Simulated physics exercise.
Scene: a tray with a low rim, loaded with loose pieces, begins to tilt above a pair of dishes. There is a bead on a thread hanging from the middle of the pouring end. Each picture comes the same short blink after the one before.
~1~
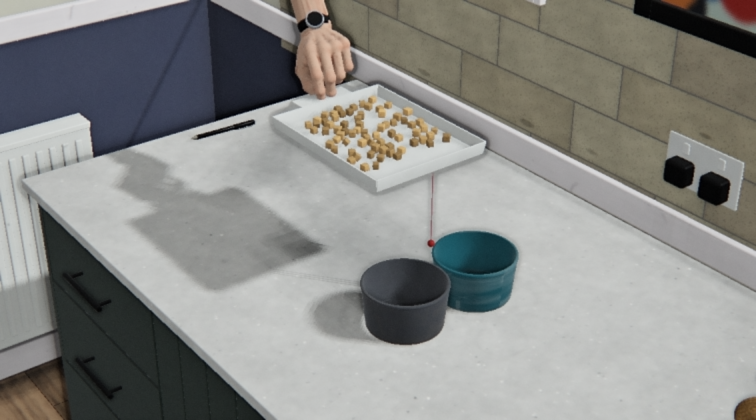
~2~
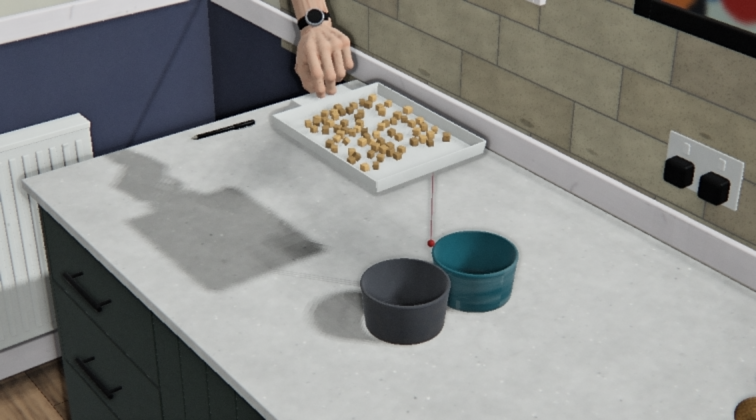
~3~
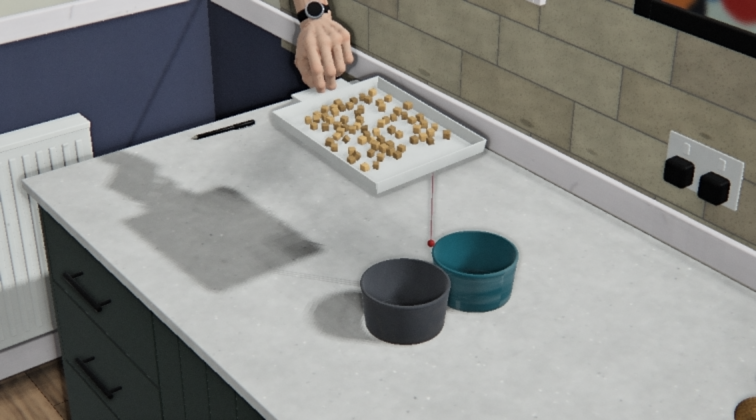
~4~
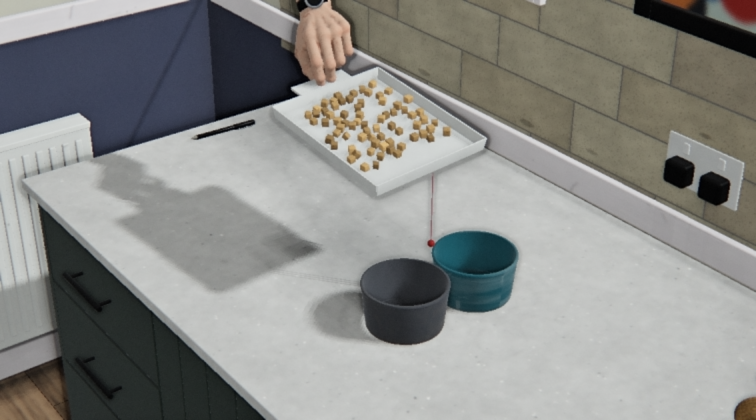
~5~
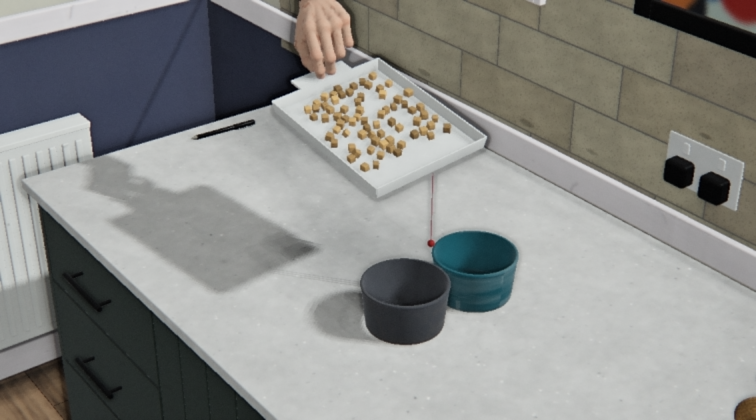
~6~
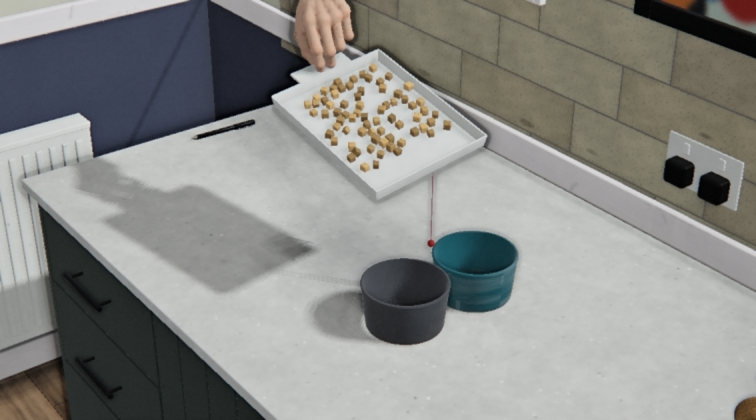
Kitchen worktop, a hand raising the handle end of a white tray of small wooden cubes, slowly tilting it above two dishes.
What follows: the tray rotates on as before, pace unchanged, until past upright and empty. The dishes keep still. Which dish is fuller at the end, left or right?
Bigger share: Left.
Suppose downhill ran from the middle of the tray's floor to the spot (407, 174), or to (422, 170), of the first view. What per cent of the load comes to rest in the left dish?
In order: About 80, then 50 percent.
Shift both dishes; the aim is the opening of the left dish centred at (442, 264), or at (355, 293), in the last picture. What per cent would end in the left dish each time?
In turn 10 and 50 in a hundred.
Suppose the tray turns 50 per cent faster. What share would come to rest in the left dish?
Roughly 70%.
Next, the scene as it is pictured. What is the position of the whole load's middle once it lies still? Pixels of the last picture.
Close to (396, 317) in the last view.
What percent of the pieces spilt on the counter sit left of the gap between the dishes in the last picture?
Left portion: Around 100 %.
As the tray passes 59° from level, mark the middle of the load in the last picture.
The middle of the load sits near (379, 166).
Soon after the last picture, tray tipped steeply; all on the tray.
A little later, tray tipped right over; nearly all on the tray; a small part in the left dish; a stray few outside both.
Later still, tray tipped past a quarter turn; most in the left dish; about a quarter outside both.
At rest, tray tipped past a quarter turn; most in the left dish; none in the right dish; about a quarter outside both.
